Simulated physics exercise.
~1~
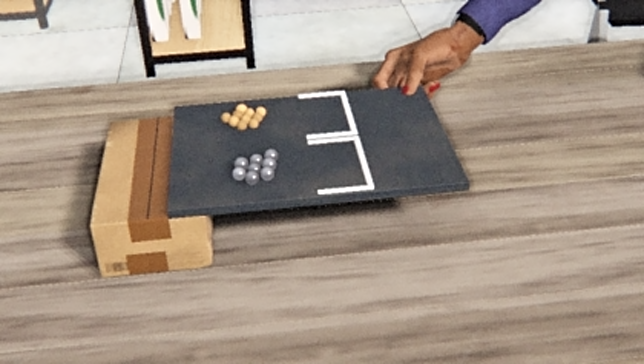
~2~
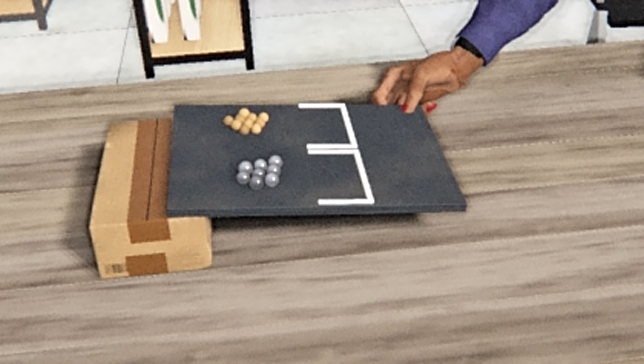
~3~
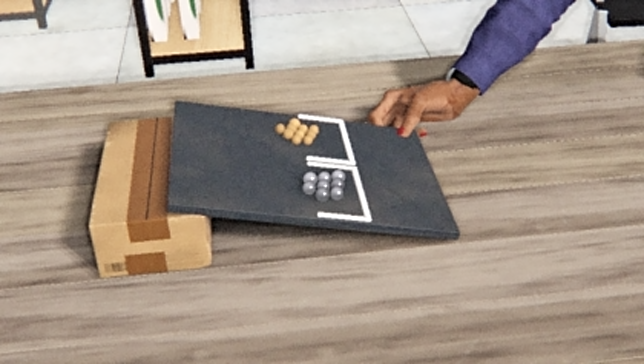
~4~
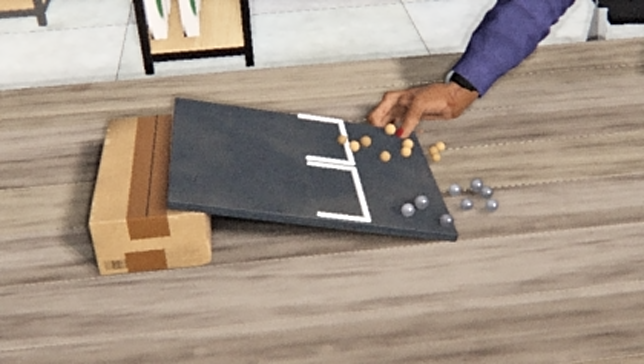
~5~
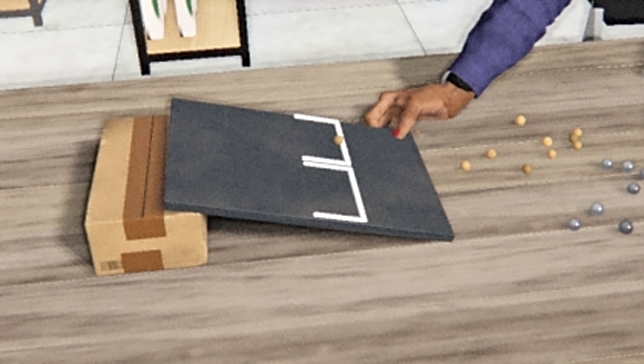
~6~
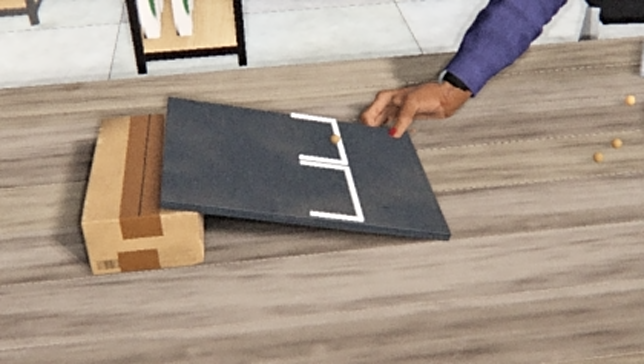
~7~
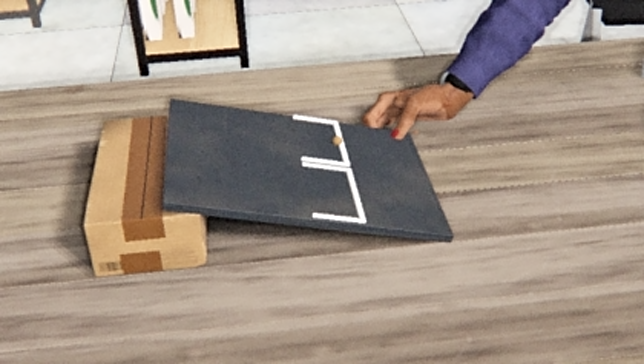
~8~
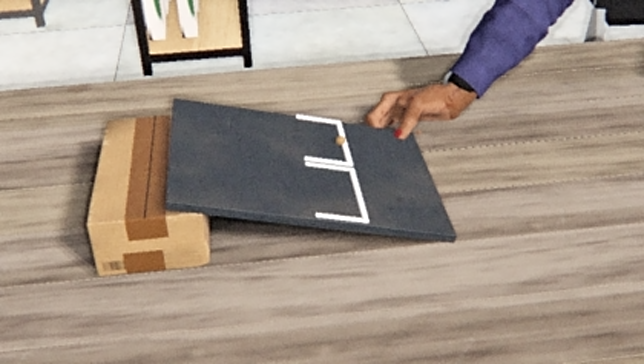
Silver and tan balls rolling right down a tilting dark board as a hand lowers it, leaving one tan ball behind.
